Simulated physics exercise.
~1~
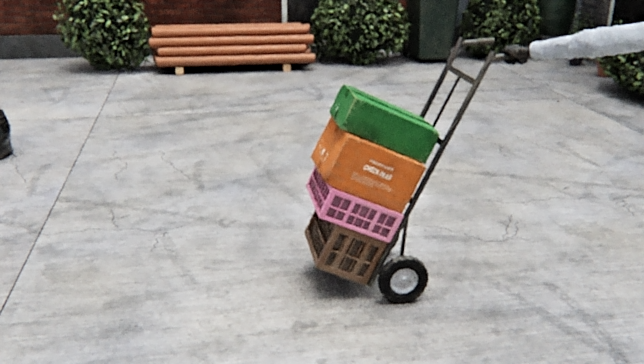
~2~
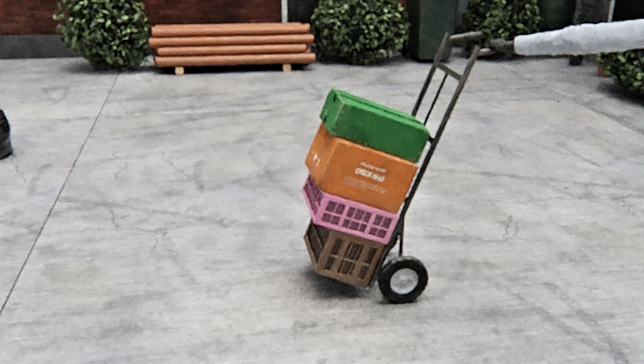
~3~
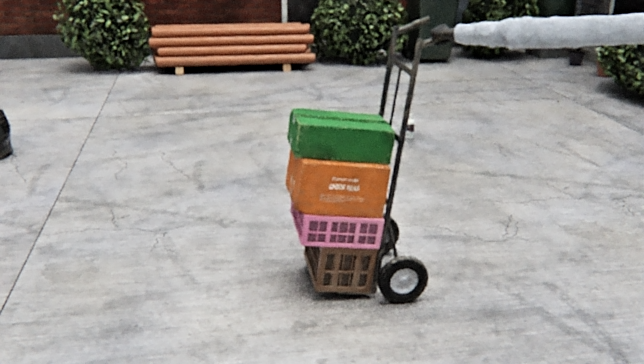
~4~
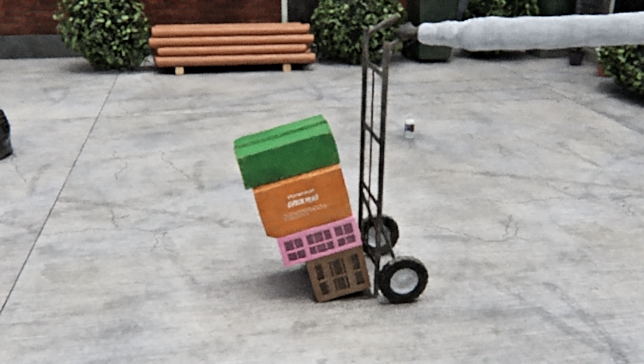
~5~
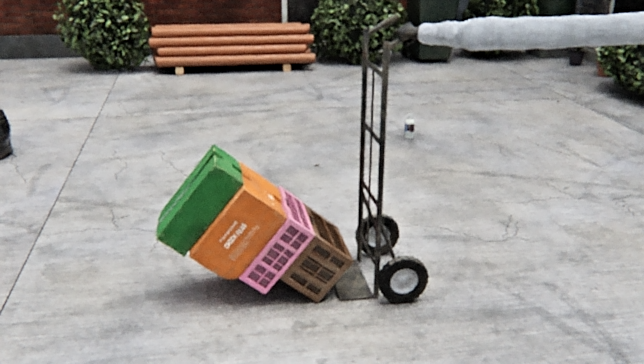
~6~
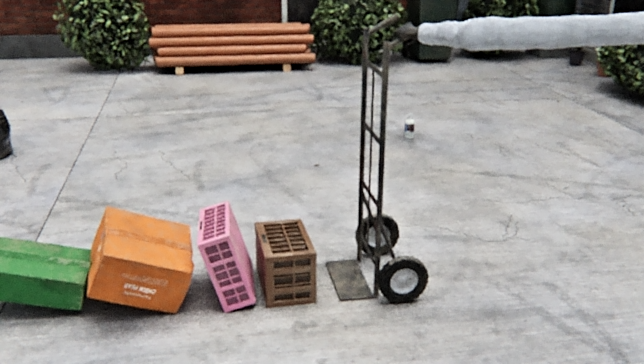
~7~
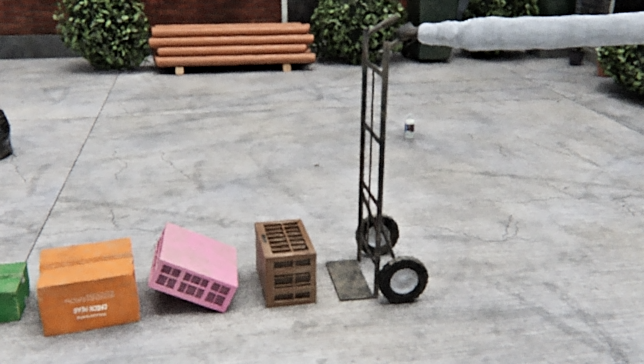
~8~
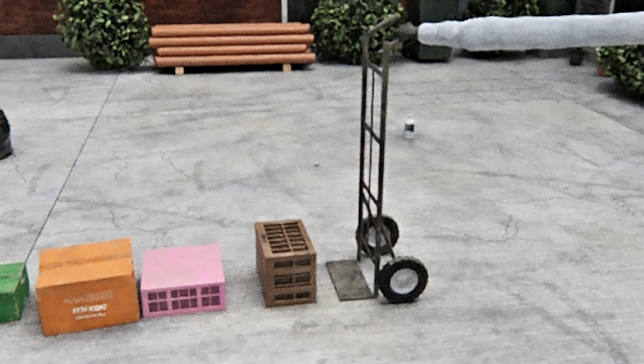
A tilted sack truck stands on a pale concrete yard, seen from the side, with a stretched-out arm at the right gripping its handle and shrubs and stacked logs behind. It carries a brown crate at the bottom, then a pink crate, an orange parcel and a green box. The arm pushes the truck upright toward the left, and it stops. The stack keeps tipping left, leaning away from the frame and toppling to the ground. The pieces separate and settle in a row, green, orange and pink, with the brown crate on its side nearest the upright truck.
